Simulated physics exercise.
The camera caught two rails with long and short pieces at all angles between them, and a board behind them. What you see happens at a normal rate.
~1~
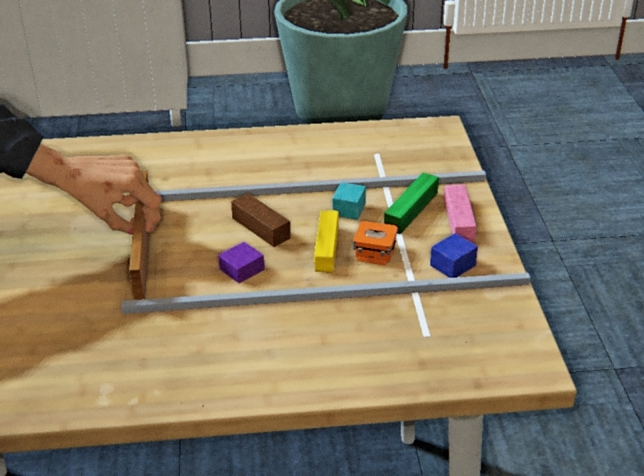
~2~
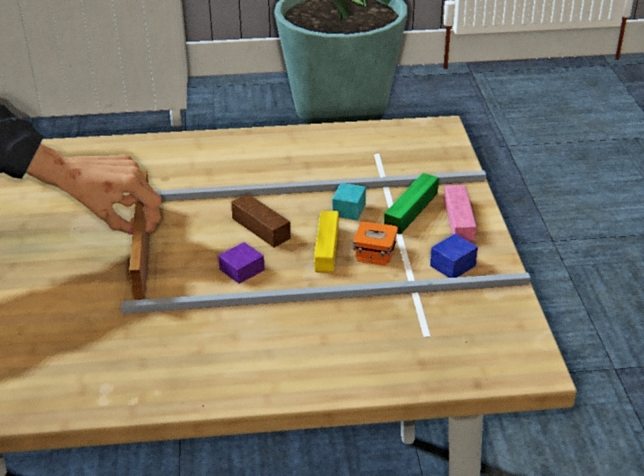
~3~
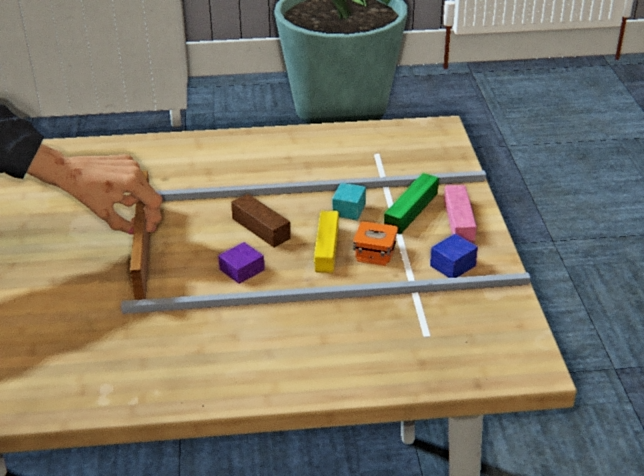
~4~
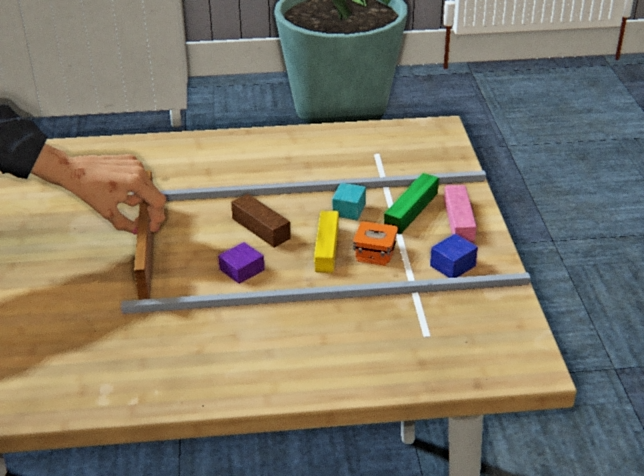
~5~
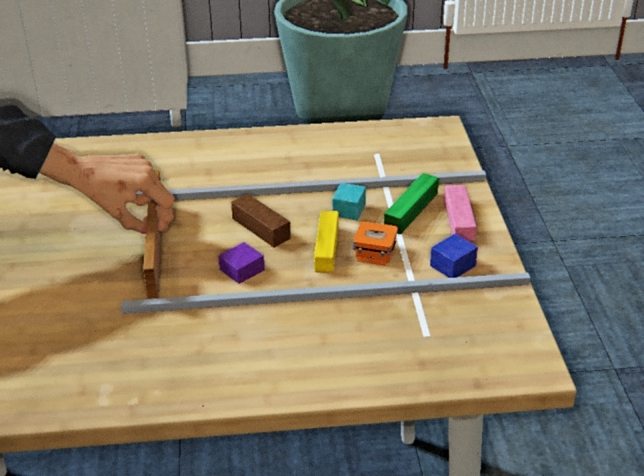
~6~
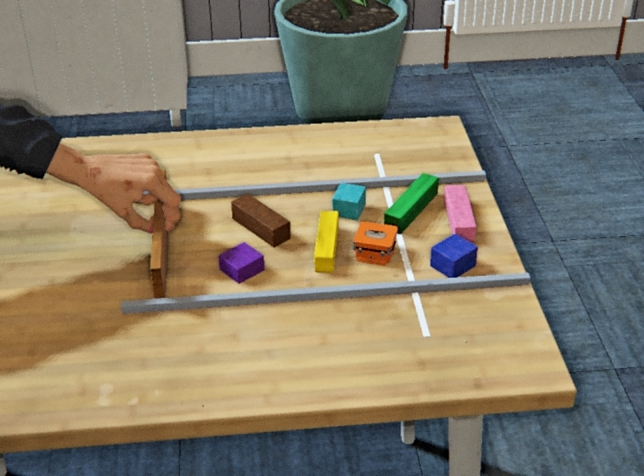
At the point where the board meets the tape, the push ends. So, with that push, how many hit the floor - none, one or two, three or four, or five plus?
I'd say none.
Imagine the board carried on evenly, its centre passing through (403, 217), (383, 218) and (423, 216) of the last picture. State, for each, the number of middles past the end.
That makes 0, 0, 1.
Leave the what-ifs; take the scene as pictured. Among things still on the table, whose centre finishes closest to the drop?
Closest at the end: The pink bar.
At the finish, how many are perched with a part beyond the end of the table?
The tally is 0.
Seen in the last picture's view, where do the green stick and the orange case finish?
Around (450, 199), then around (469, 233).
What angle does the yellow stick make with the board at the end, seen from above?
It is near 10° out of line.
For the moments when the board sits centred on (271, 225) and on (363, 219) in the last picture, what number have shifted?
Well, it's 2 at the first one and 6 at the second.
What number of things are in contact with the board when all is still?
That makes 2.
Soon after, none off yet; pink bar at rest near (460, 213); blue block at rest near (454, 257); green stick at rest near (412, 203).
At rest, the number that fall off is zero.
